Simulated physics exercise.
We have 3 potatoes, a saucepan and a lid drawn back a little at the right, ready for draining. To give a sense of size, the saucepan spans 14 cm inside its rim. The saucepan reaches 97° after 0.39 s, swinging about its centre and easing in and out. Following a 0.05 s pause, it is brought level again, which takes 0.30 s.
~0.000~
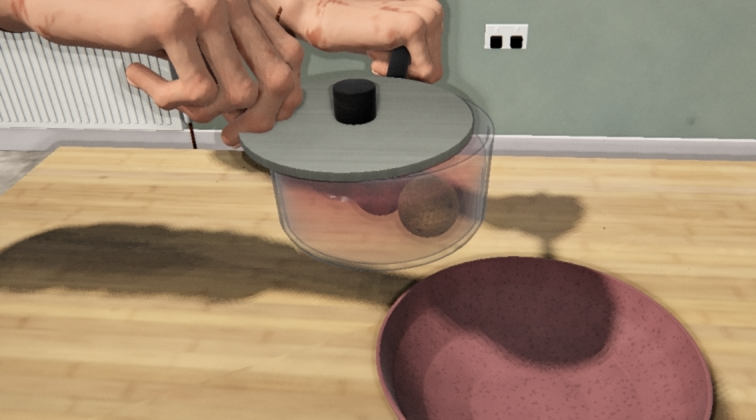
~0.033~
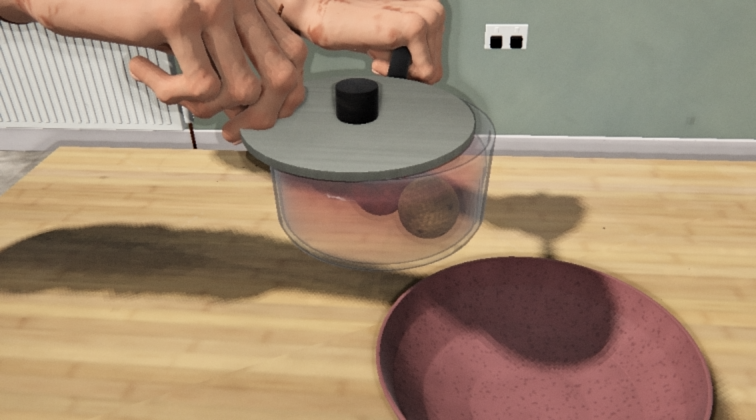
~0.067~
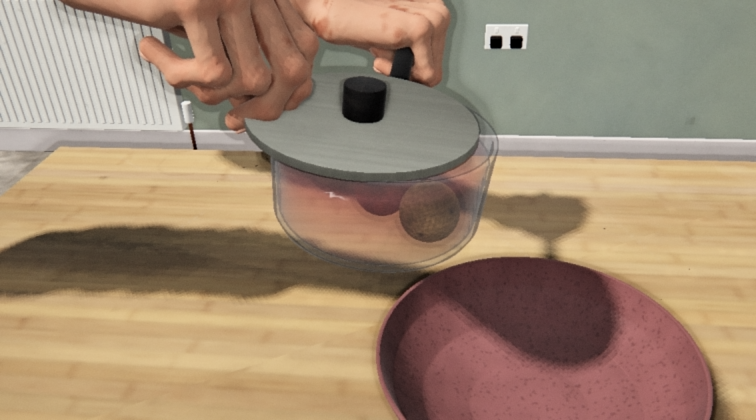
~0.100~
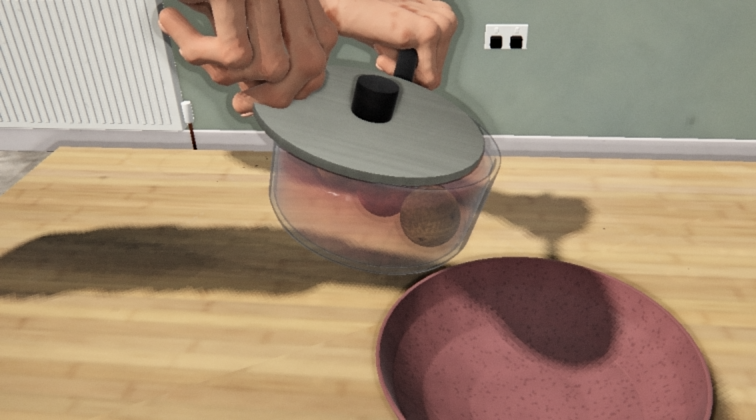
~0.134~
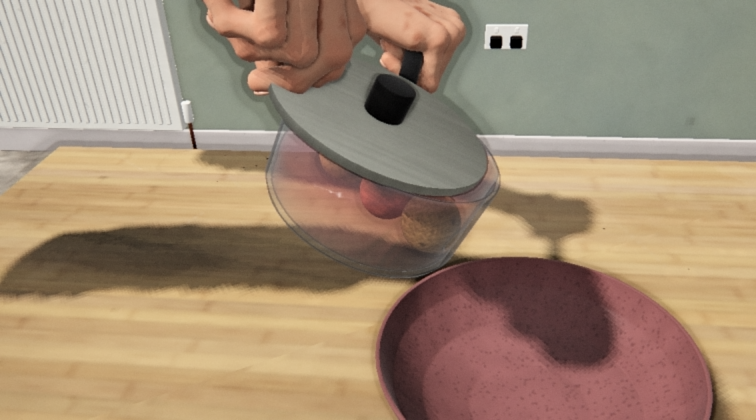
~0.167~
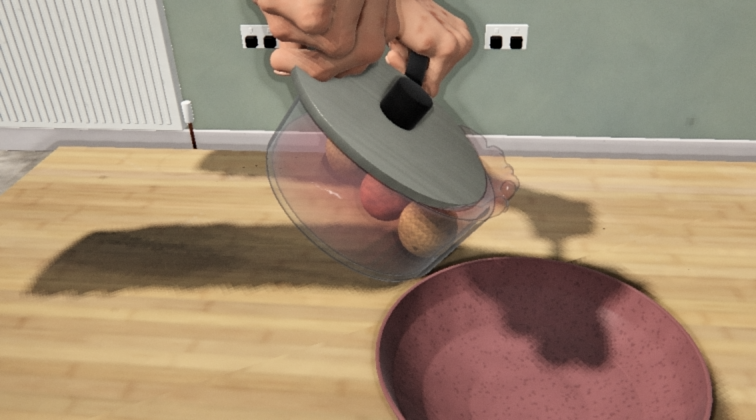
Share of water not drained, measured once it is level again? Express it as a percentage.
Roughly 38 per cent.
After 0.31 s the tilt is 88° and 75 per cent of the water is still in the saucepan.
After 0.42 s the tilt is 97° and 59 per cent of the water is still in the saucepan.
After 0.53 s the tilt is 77° and 46 per cent of the water is still in the saucepan.
After 0.65 s the tilt is 20° and 39 per cent of the water is still in the saucepan.
In the end 38 per cent of the water is still in the saucepan.
